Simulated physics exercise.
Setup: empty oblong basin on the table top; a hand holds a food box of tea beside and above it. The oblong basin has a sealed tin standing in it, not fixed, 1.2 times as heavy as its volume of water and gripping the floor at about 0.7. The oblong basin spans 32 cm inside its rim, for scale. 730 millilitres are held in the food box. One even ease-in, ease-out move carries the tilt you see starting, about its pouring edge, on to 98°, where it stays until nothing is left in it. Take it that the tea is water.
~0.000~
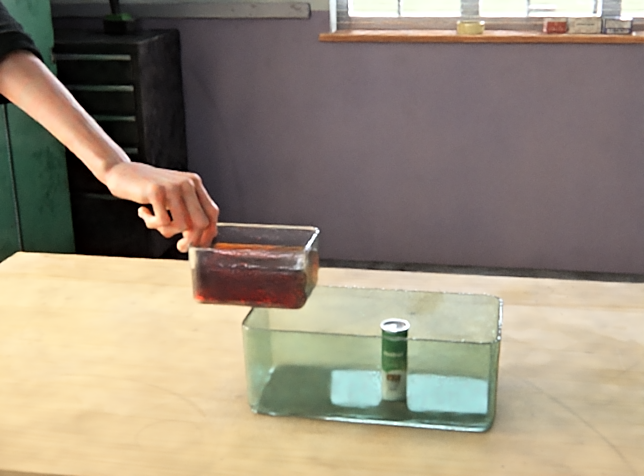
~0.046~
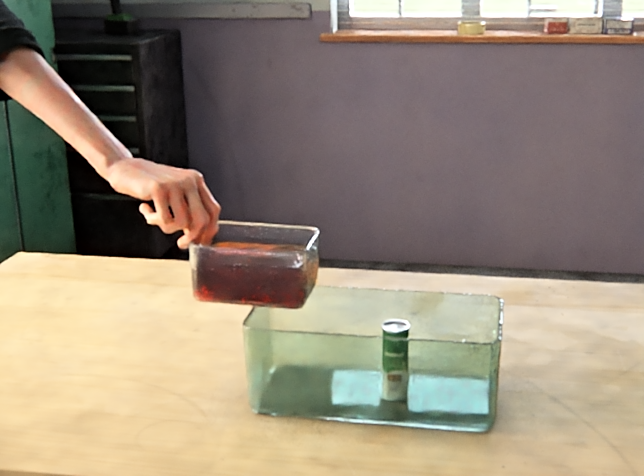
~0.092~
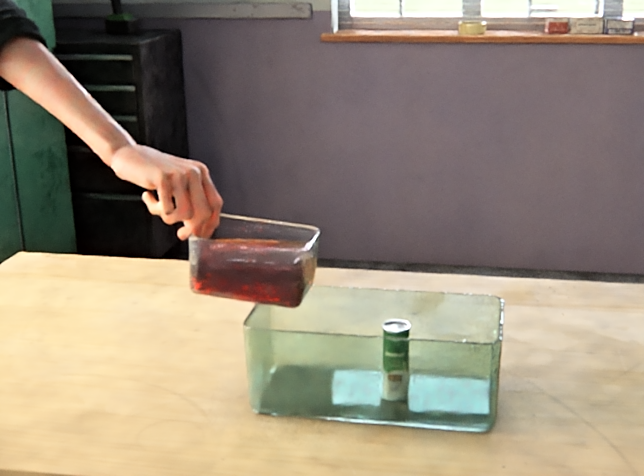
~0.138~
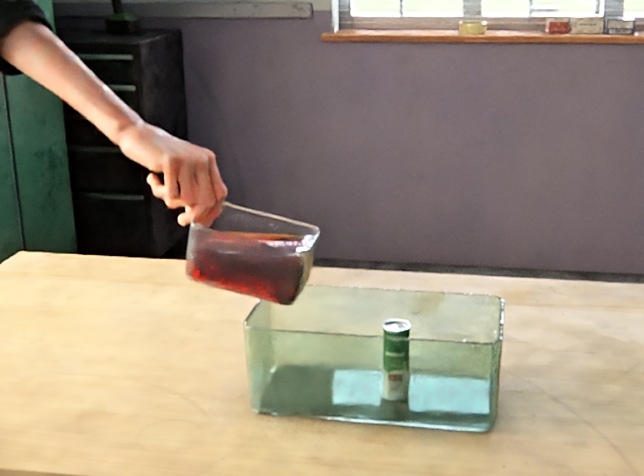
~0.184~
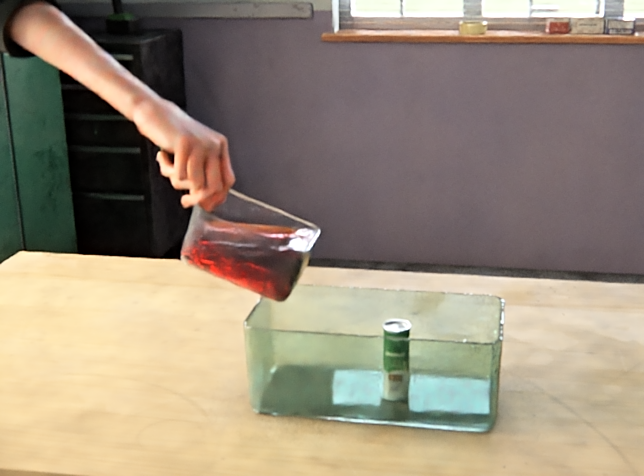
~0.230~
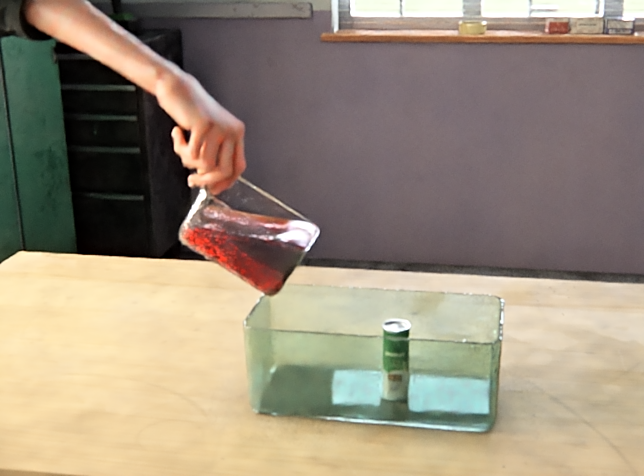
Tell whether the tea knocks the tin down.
The tea does not knock it down.
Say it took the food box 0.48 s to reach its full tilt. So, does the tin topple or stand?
The tin stays up.
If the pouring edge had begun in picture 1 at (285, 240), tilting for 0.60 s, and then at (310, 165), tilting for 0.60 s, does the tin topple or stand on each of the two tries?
First it tips over; then it stays on its base.
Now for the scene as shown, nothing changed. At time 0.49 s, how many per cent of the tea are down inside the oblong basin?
Near 10 in a hundred.
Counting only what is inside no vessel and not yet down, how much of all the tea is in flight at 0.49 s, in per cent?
At that moment, about 46 percent.
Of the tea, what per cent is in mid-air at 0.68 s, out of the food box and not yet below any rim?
Some 12 % is up in the air.
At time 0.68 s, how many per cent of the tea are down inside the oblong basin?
Near 82 in a hundred.
After 0.49 s the tilt is 90° and 44 per cent is still to pour; the tin stands where it began.
After 0.68 s the tilt is 98° and 6 per cent is still to pour; the tin stands where it began.
After 0.88 s the tilt is 98° and 2 per cent is still to pour; the tin stands where it began.
After 1.10 s the tilt is 98° and 0 per cent is still to pour; the tin stands where it began.
In the end the tin stands where it began.
